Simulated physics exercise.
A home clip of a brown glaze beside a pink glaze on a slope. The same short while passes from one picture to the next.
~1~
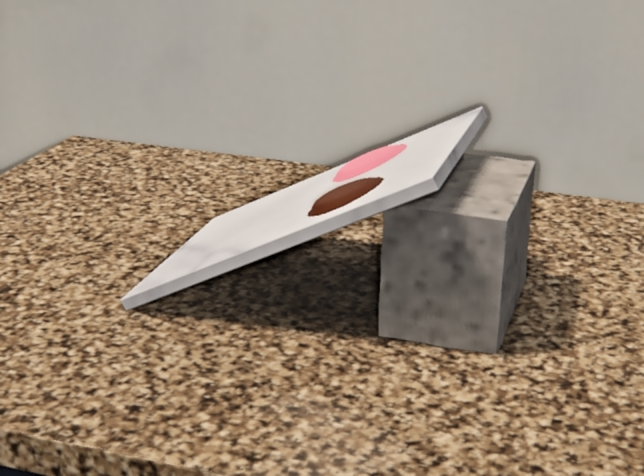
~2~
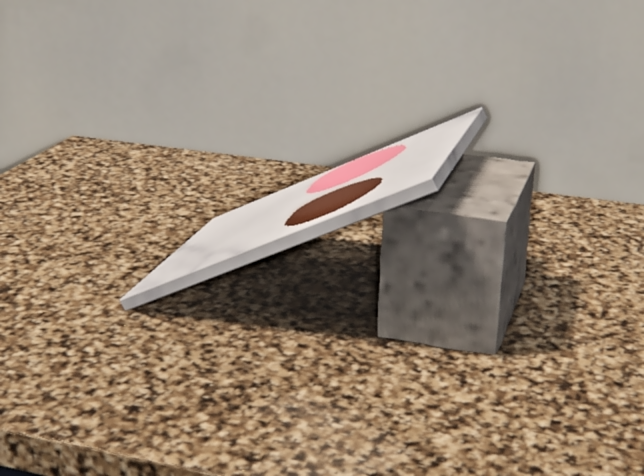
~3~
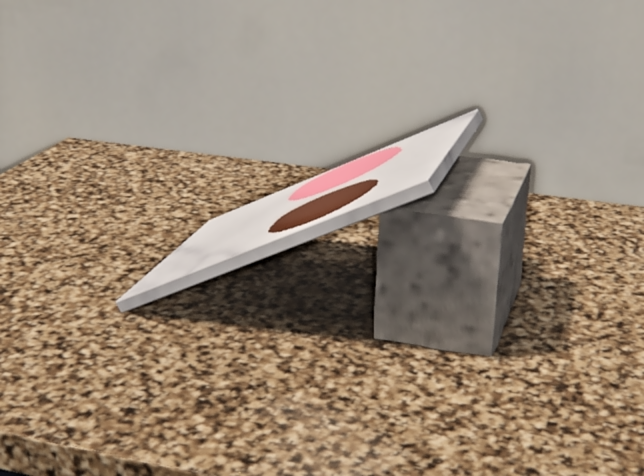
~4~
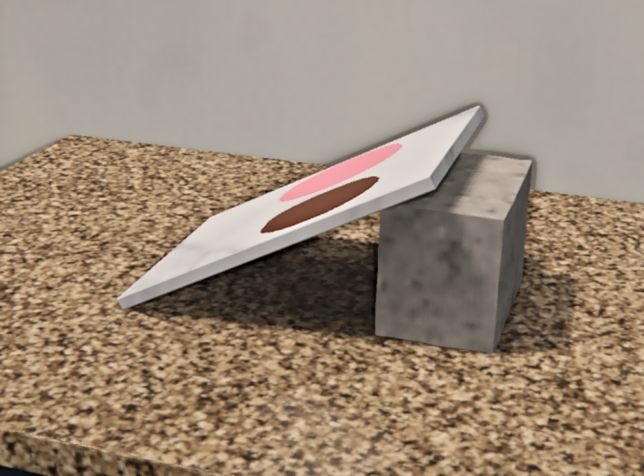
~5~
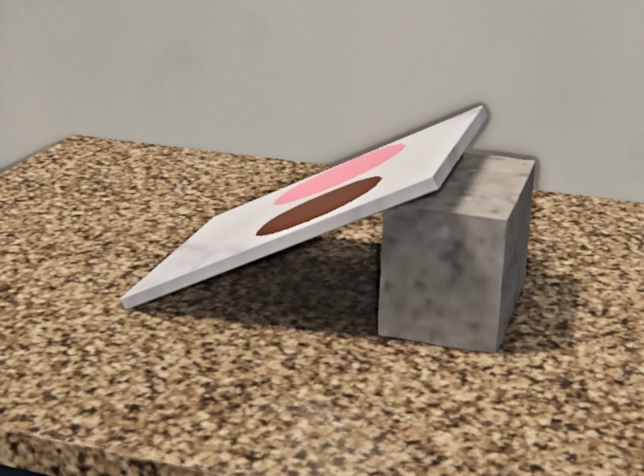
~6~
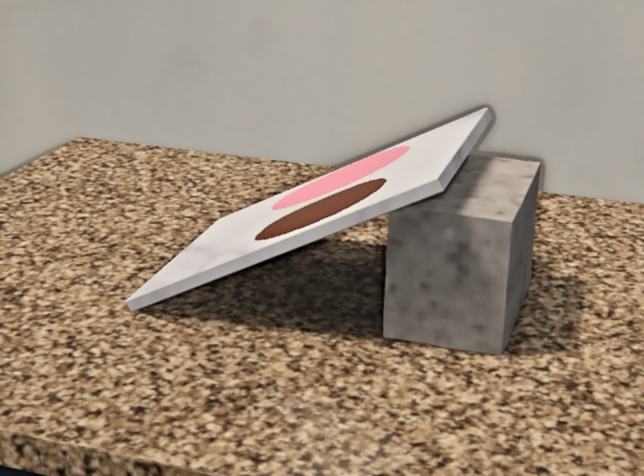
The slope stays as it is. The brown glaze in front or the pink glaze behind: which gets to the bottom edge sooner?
It is the farther one.
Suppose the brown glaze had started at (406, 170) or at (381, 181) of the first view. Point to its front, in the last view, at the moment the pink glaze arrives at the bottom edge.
First near (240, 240), then near (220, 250).
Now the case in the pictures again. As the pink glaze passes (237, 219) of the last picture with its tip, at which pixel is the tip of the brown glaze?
At about (224, 247).
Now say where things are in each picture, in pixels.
Tip of the brown glaze half way down; tip of the pink glaze (343, 172) half way down, in the first frame.
Tip of the brown glaze (298, 214) half way down; tip of the pink glaze half way down, in the second frame.
Tip of the brown glaze half way down; tip of the pink glaze (300, 190) half way down, in the third frame.
Tip of the brown glaze (271, 222) half way down; tip of the pink glaze three quarters of the way down, in the fourth frame.
Tip of the brown glaze half way down; tip of the pink glaze (286, 195) three quarters of the way down, in the fifth frame.
Tip of the brown glaze (267, 230) half way down; tip of the pink glaze three quarters of the way down, in the sixth frame.
Shortly, the brown glaze is three quarters of the way down; the pink glaze is three quarters of the way down.
Then, the brown glaze is three quarters of the way down; the pink glaze is close to the edge.
At the finish, the brown glaze is three quarters of the way down; the pink glaze is at the low edge.
